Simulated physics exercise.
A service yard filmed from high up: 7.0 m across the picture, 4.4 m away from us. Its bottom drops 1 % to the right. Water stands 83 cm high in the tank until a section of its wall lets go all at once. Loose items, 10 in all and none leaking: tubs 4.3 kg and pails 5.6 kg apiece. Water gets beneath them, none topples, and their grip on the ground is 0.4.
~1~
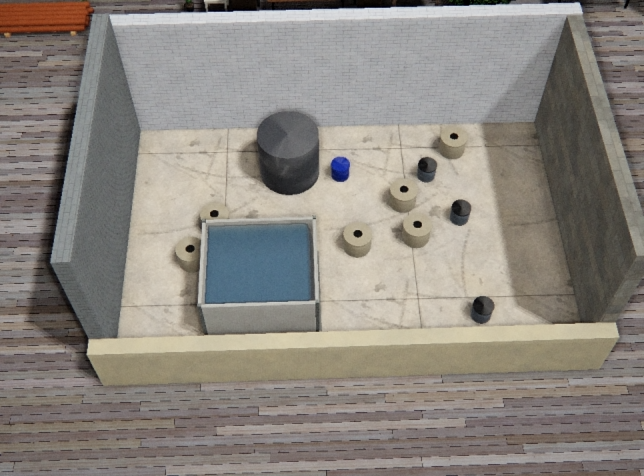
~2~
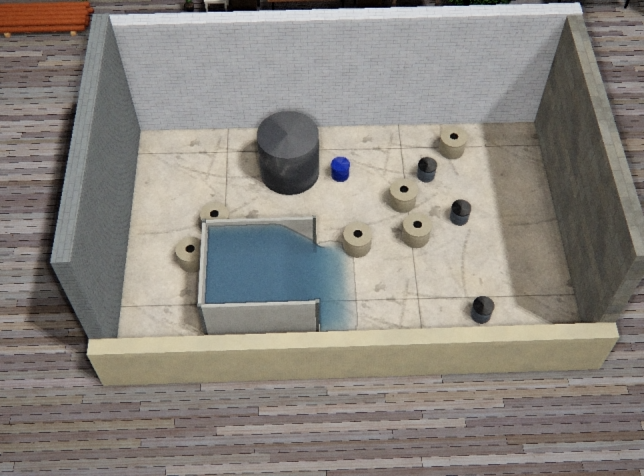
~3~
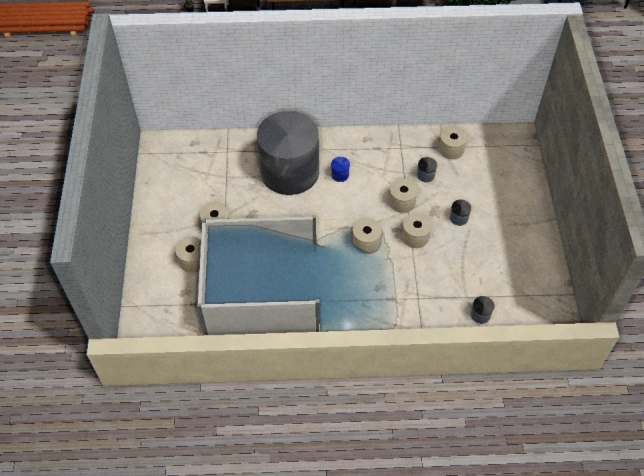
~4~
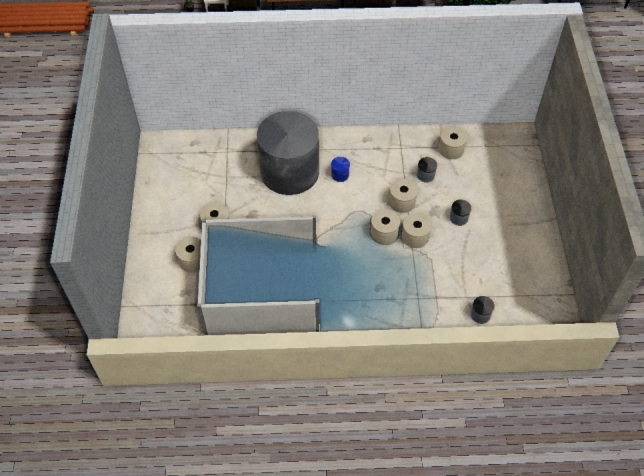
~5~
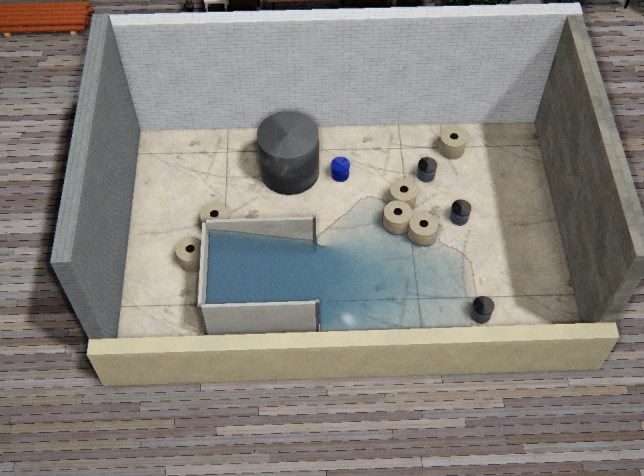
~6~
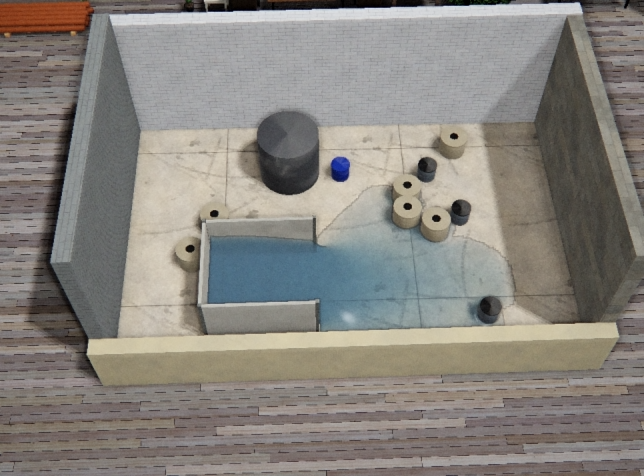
Water spreading rightward from an open-sided tank across a walled yard, pushing pale tubs along while a blue pail stays put.
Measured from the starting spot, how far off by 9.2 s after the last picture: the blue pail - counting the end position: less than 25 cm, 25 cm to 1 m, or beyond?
Blue pail gets carried off.
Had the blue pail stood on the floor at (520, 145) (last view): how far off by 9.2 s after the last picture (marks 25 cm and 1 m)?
It gets carried off.
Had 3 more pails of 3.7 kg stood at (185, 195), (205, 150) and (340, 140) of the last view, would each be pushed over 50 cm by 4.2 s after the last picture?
In that order: Less, less, over.
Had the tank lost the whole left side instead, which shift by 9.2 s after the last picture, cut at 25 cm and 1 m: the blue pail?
Then the blue pail stays put.
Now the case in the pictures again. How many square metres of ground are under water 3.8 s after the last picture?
Some 21 m2.
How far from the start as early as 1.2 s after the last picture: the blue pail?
Roughly 0 cm by then.
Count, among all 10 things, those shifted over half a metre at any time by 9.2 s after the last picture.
I count 10.
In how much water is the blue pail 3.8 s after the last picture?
About 7 cm.
Then, 1.2 s after the last picture the blue pail is near (340, 164), 0.0 m from its start, aground; 5 afloat.
Then, 3.8 s after the last picture the blue pail is near (320, 180), 0.5 m from its start, aground; 7 afloat.
Then, 6.2 s after the last picture the blue pail is near (253, 213), 1.7 m from its start, aground; 6 afloat.
Then, 9.2 s after the last picture the blue pail is near (221, 202), 2.1 m from its start, aground; 7 afloat.
